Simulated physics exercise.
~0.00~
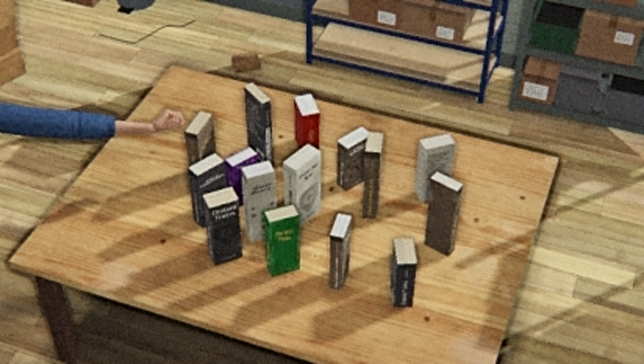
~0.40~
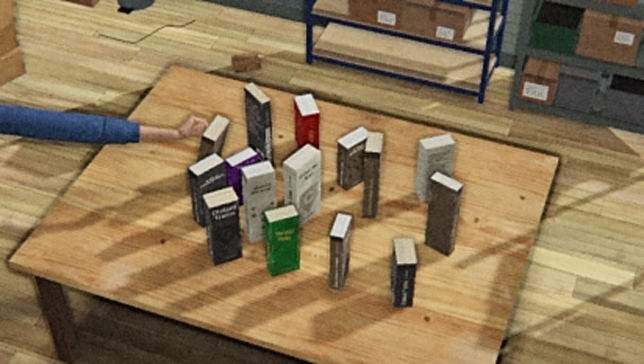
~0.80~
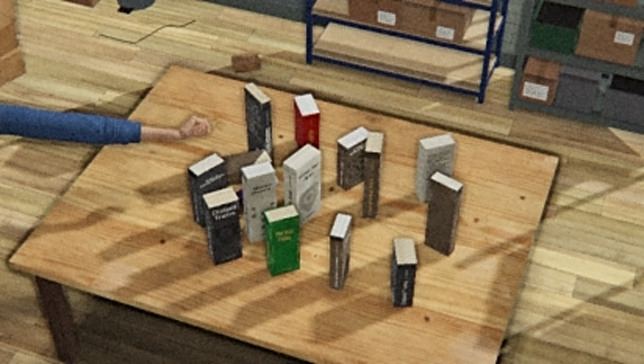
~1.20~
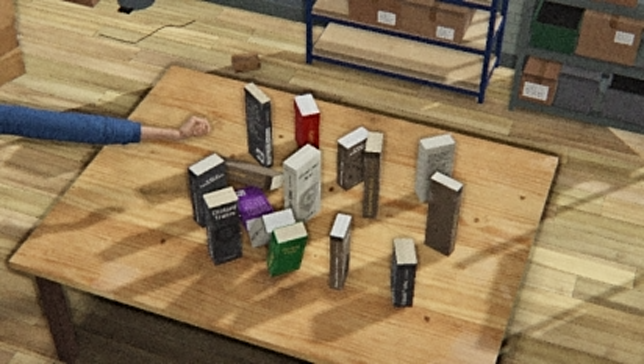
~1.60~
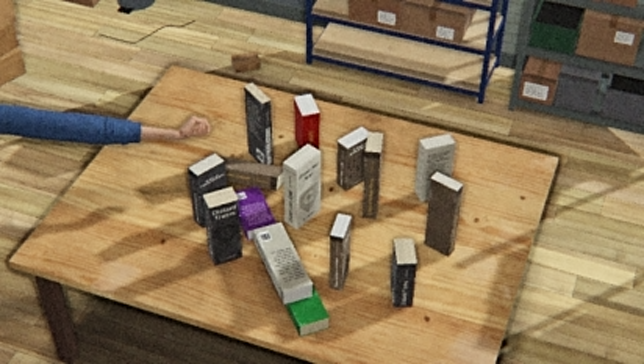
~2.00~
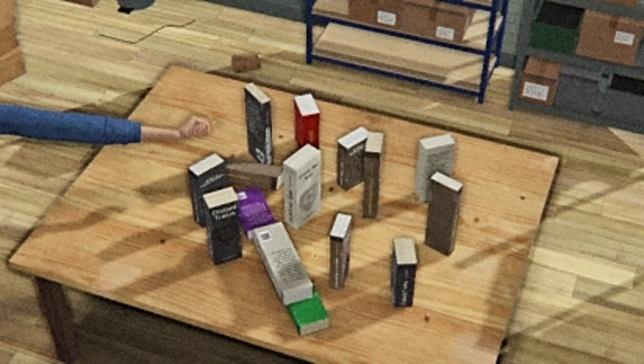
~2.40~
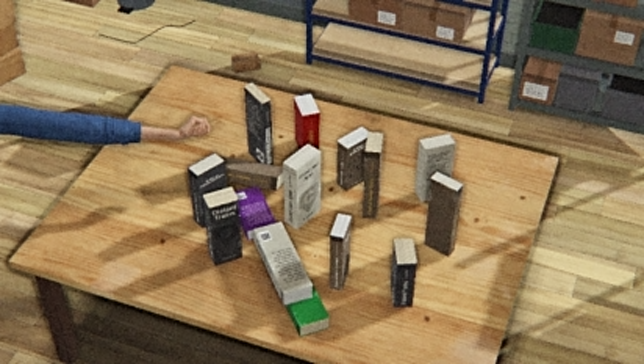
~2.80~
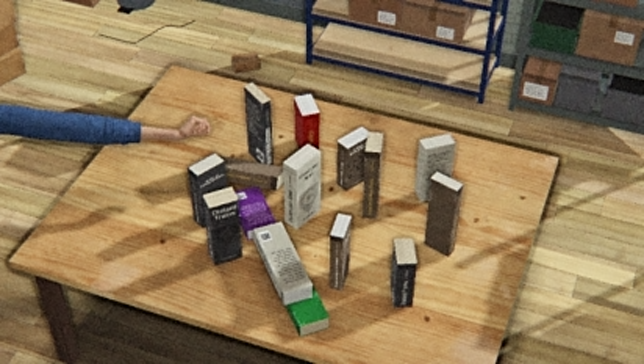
A hand nudged a book at the left of a wooden table crowded with upright books, and it toppled into a purple one, which knocked down a pale book and then the green one, while the red book and the others stayed standing.
